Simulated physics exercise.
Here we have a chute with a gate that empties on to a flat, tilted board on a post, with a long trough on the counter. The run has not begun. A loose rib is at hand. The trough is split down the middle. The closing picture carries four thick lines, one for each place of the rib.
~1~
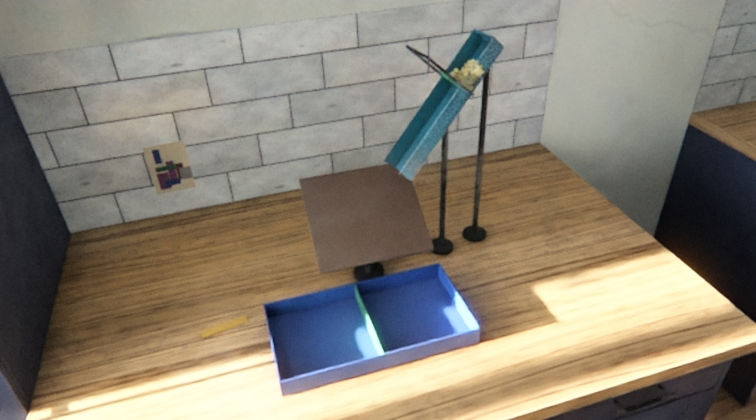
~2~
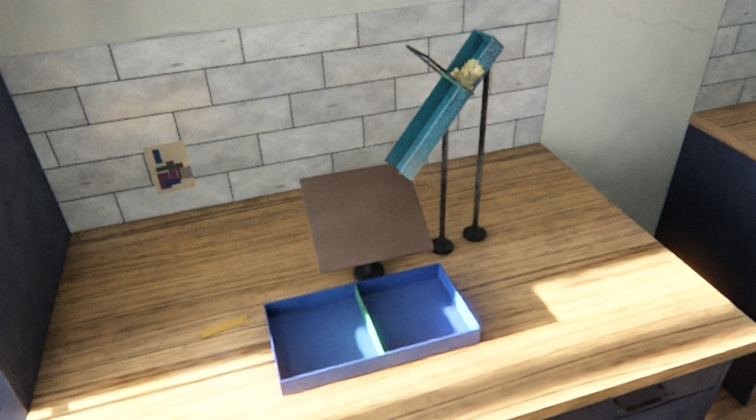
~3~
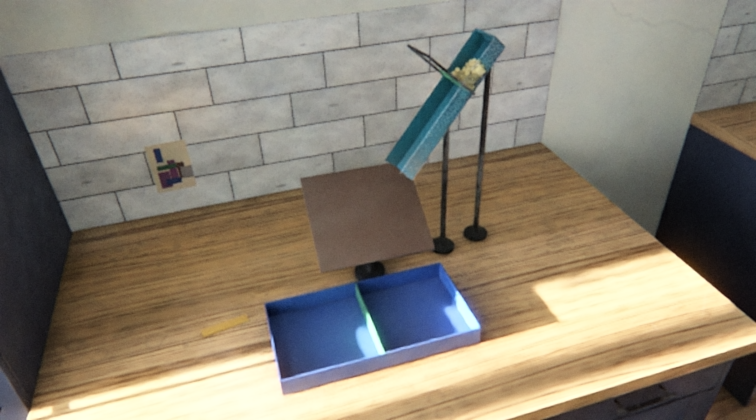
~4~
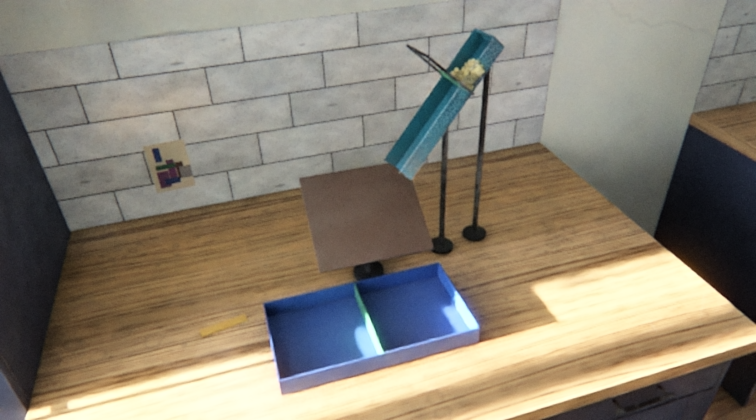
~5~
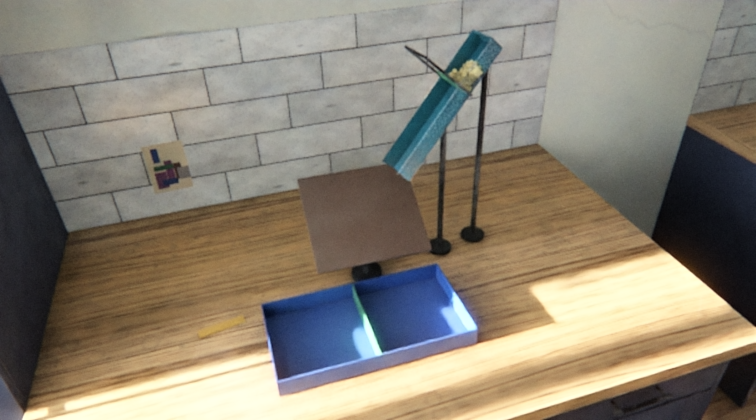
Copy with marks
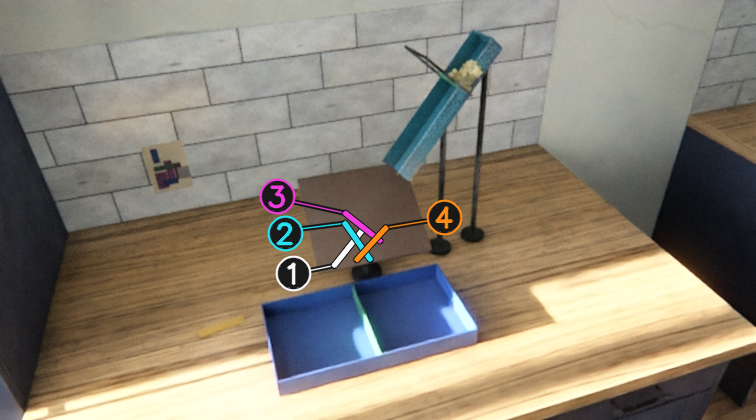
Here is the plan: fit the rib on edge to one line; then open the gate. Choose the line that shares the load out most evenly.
It is 1.
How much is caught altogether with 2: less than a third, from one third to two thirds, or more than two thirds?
More than two thirds.
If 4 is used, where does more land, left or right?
Left.
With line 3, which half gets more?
The right half.
On the marked copy, line 1 from (361, 231) to (334, 265); line 2 from (344, 223) to (370, 259); line 3 from (345, 213) to (380, 240); line 4 from (385, 227) to (356, 259).
If 1 is chosen, of what is caught, about half in the left half, about half in the right.
If 2 is chosen, of what is caught, a small part in the left half, nearly all in the right.
If 3 is chosen, of what is caught, a small part in the left half, nearly all in the right.
If 4 is chosen, of what is caught, nearly all in the left half, a small part in the right.
